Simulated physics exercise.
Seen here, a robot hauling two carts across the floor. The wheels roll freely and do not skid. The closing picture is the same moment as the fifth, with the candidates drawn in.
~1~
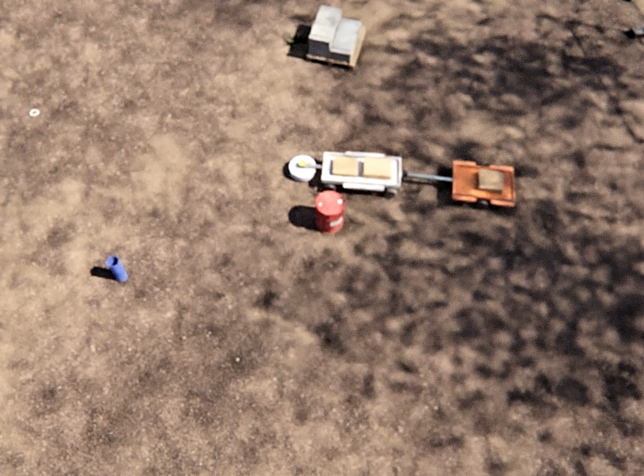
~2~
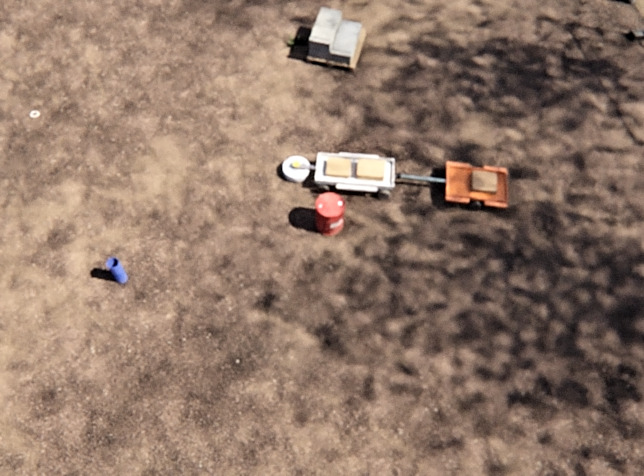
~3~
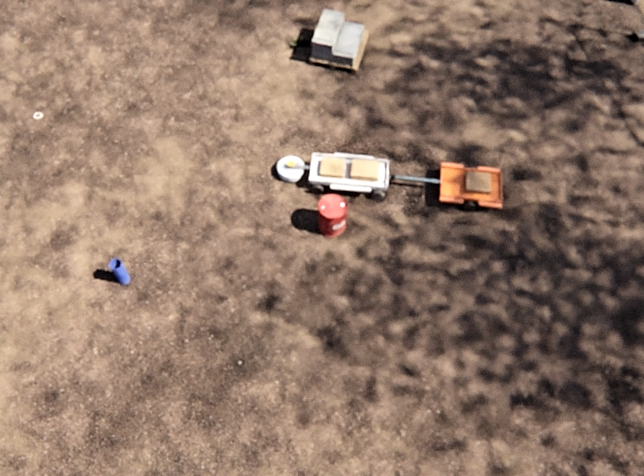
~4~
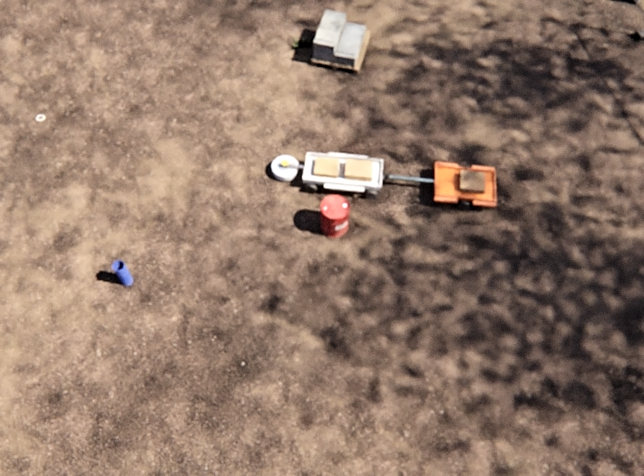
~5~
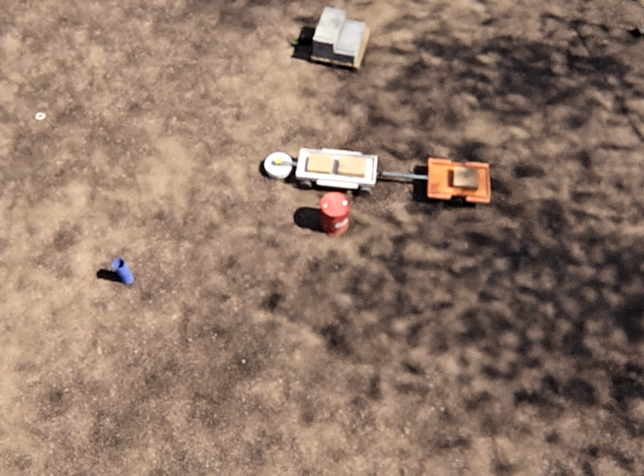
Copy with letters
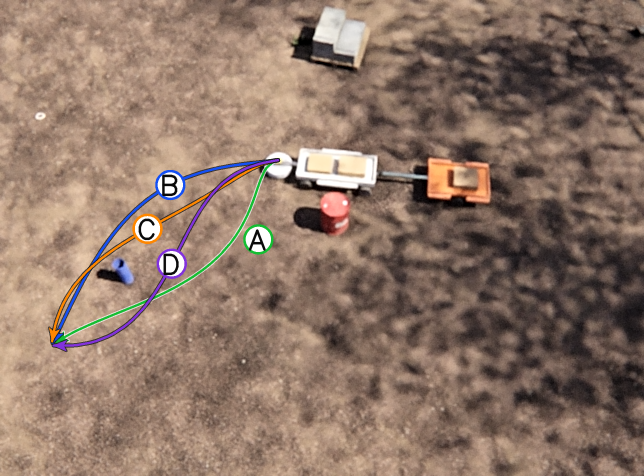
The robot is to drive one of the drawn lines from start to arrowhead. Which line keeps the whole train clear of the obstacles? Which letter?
Route D.
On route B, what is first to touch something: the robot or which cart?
It is the white cart.
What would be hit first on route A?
The red drum.
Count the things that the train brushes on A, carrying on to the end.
In all, one.
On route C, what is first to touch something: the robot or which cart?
It is the white cart.
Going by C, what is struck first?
The blue post.
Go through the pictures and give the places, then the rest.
In the first frame, orange cart (484, 182); blue post (122, 277); red drum (329, 222).
In the second frame, robot (296, 168); white cart (355, 171); orange cart (477, 184); red drum (329, 223).
In the third frame, robot (291, 168); white cart (349, 171); orange cart (471, 184); red drum (332, 225).
In the fourth frame, robot (285, 167); white cart (343, 171); orange cart (465, 183); red drum (334, 226).
In the fifth frame, robot (279, 165); white cart (337, 168); orange cart (459, 180); red drum (334, 223); blue post (128, 279).
On the marked copy, A from (278, 160) via (206, 267) to (55, 343); B from (278, 160) via (137, 209) to (53, 343); C from (278, 160) via (152, 226) to (52, 341); D from (278, 160) via (179, 250) to (54, 345).
With D. Early on, robot (200, 217), last cart (369, 172).
Further on, robot (149, 308), last cart (287, 186).
At the end, robot (55, 348), last cart (224, 228); nothing has been touched.
As for the rest, A meets the red drum; B meets the blue post; C meets the blue post.
